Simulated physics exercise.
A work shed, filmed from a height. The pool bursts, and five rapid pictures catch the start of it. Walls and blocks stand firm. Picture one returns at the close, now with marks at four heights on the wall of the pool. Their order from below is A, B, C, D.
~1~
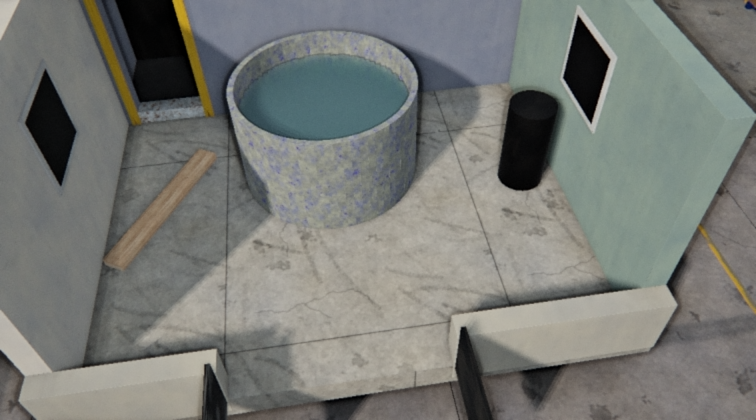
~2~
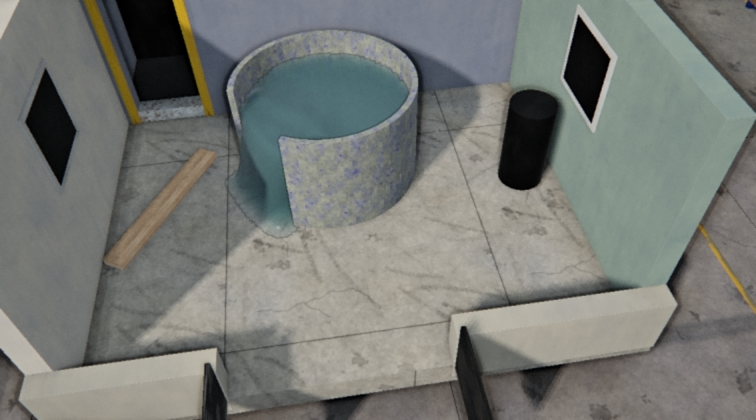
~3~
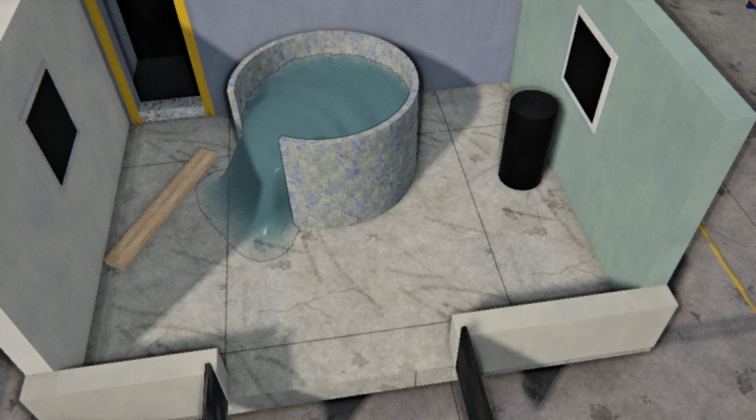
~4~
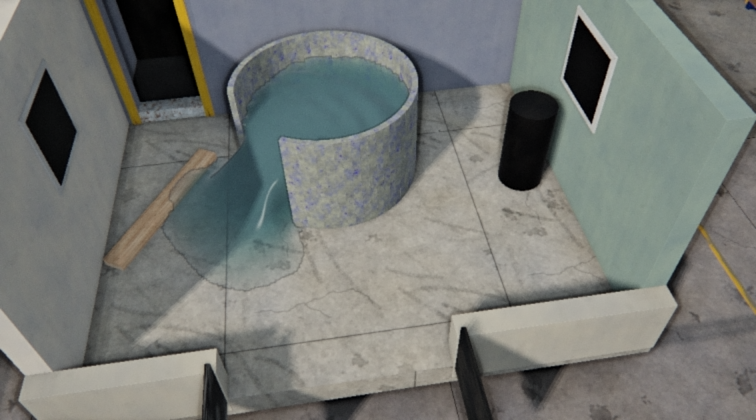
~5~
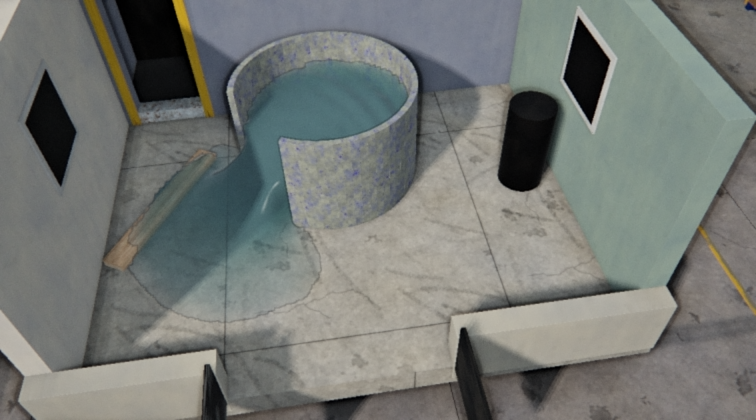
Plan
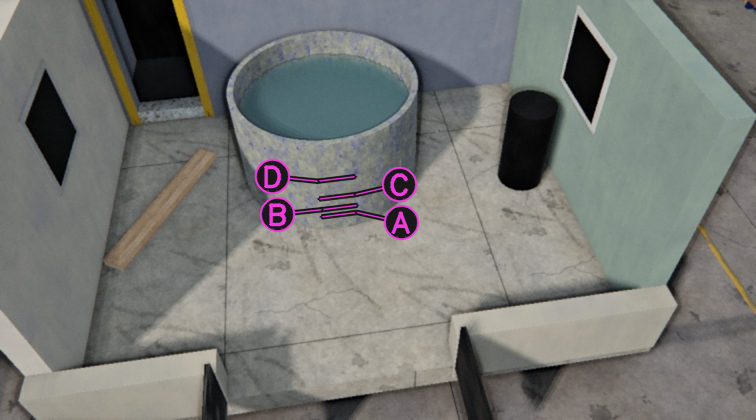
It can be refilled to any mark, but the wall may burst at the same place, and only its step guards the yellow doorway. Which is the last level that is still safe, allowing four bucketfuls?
It is D.
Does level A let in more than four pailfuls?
No, that is safe.
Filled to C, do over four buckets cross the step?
No.
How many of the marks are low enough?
All four.
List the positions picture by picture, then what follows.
In the first picture, water in the pool at rest, its middle at (325, 102); foot of the yellow doorway at (174, 119); open gate at (336, 329).
In the second picture, 2 % of the ground under water, visible out to (241, 172).
In the third picture, 5 % of the ground under water, visible out to (209, 180).
In the fourth picture, 10 % of the ground under water, visible out to (236, 281).
In the fifth picture, 18 % of the ground under water, visible out to (168, 300).
In magenta, A at (339, 214); B at (338, 207); C at (337, 196); D at (336, 178); from the bottom up A, B, C, D.
If A is chosen, nothing gets over.
If B is chosen, nothing gets over.
If C is chosen, nothing gets over.
If D is chosen, a bucket or two gets in.
